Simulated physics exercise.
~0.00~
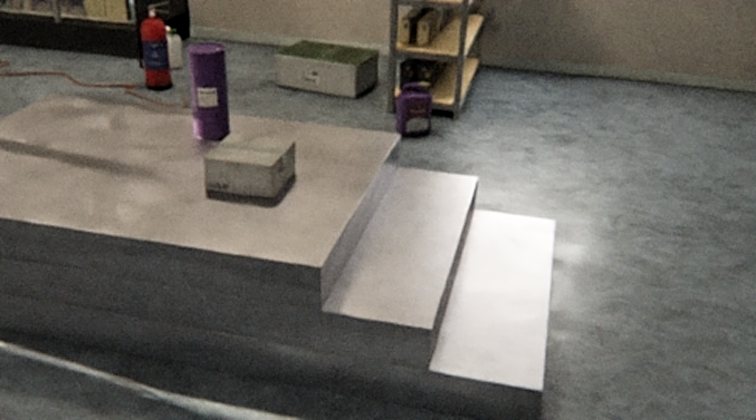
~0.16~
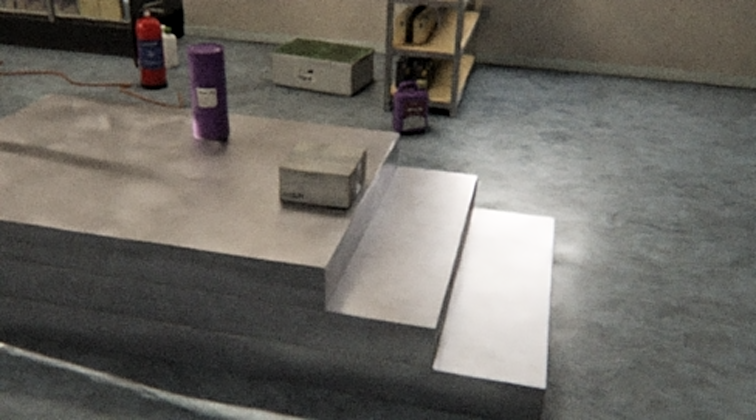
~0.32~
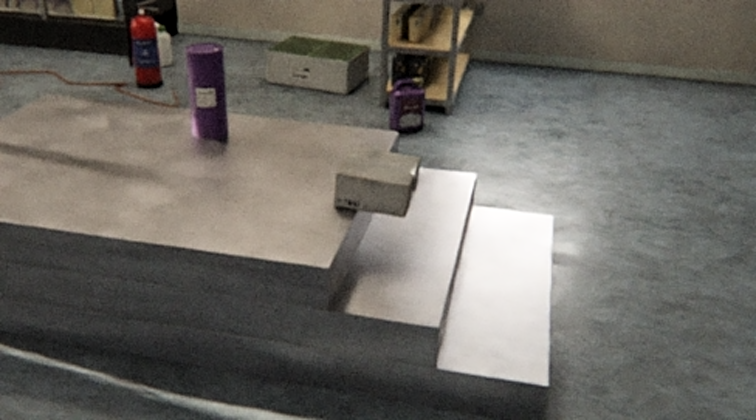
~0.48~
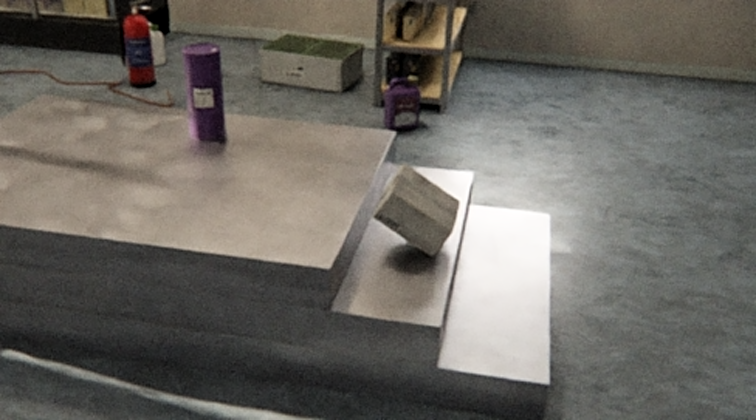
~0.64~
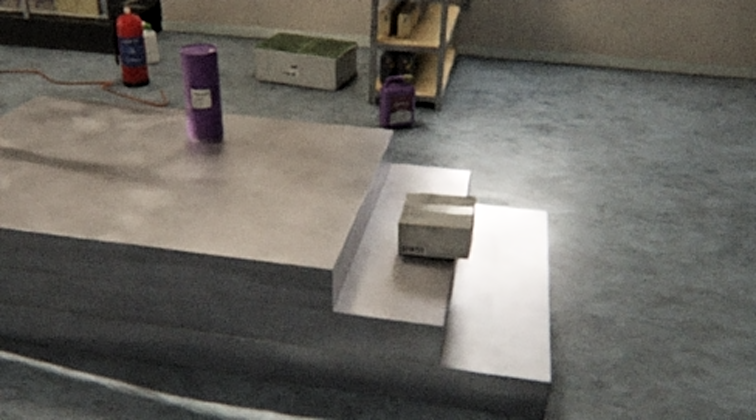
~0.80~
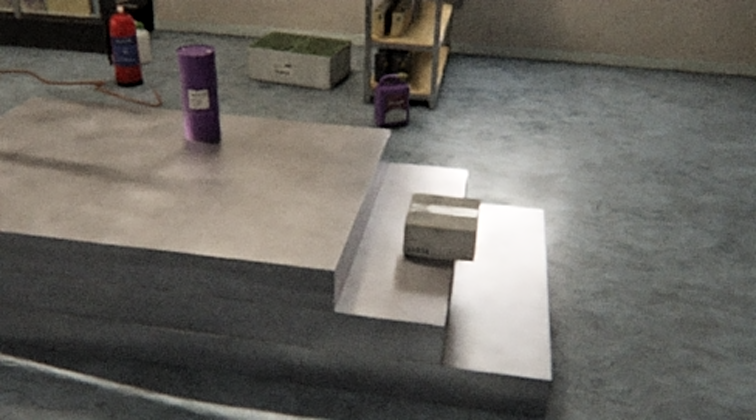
A white parcel slides right off the landing, tips over the edge, and settles one step down.
